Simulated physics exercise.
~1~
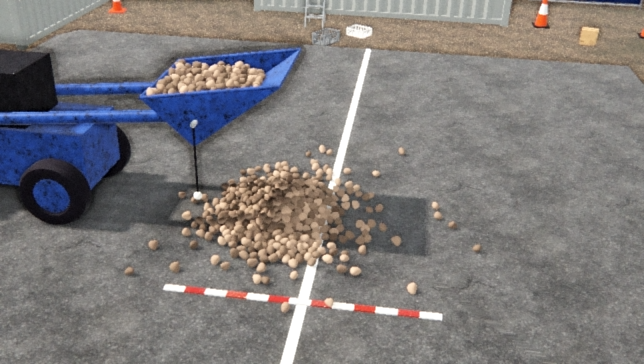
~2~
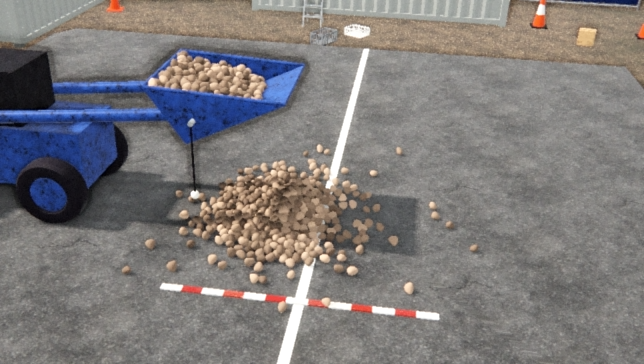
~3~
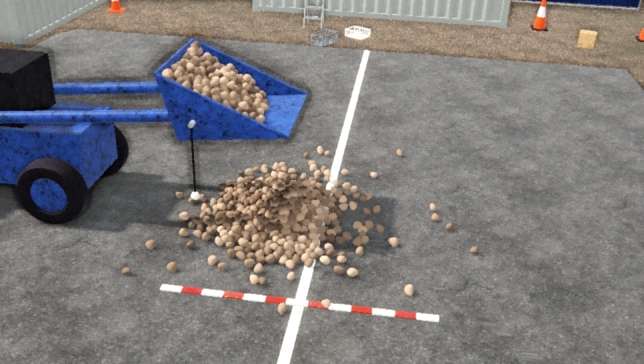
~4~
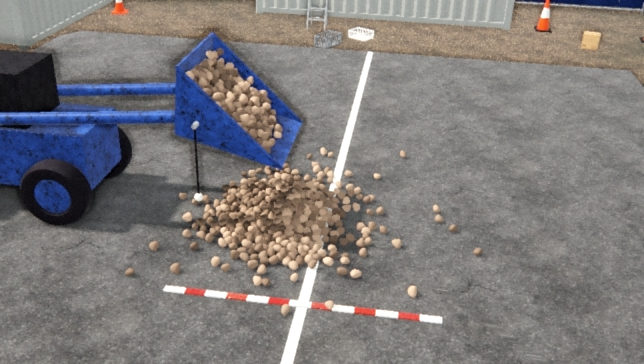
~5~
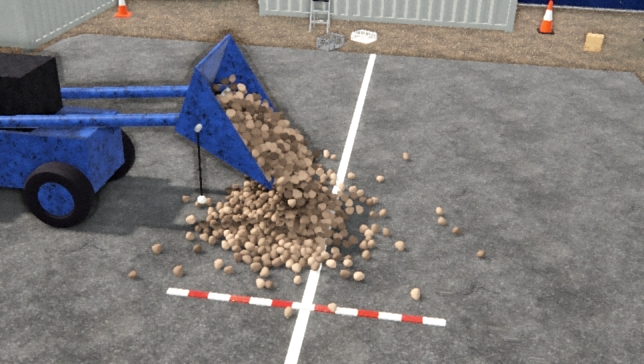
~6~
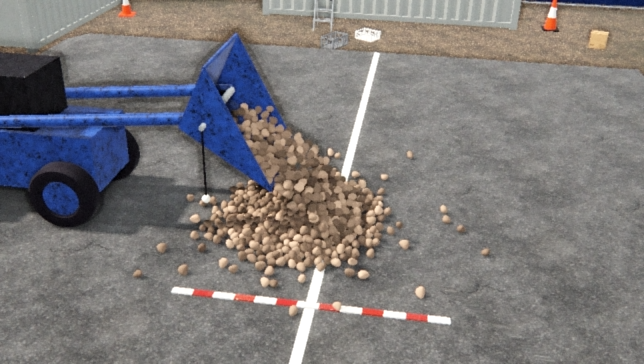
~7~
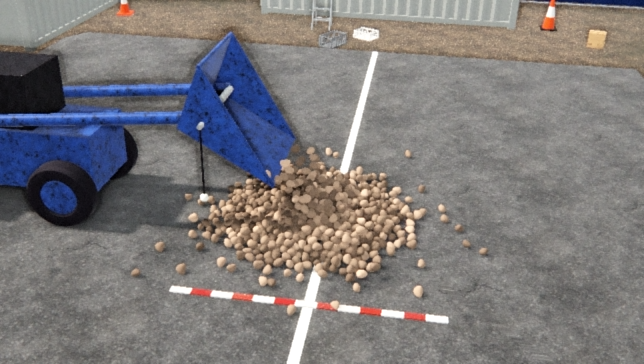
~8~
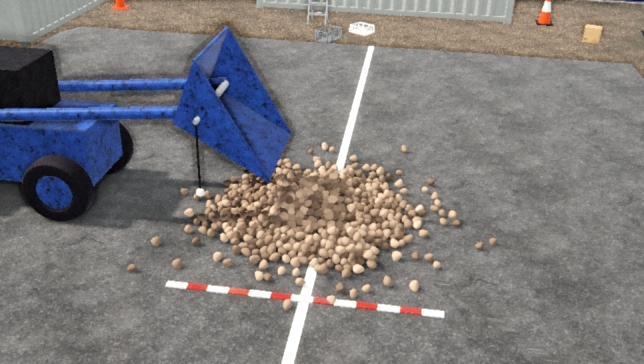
A blue loader tips its bucket and pours round stones onto a pile, spreading it rightward.
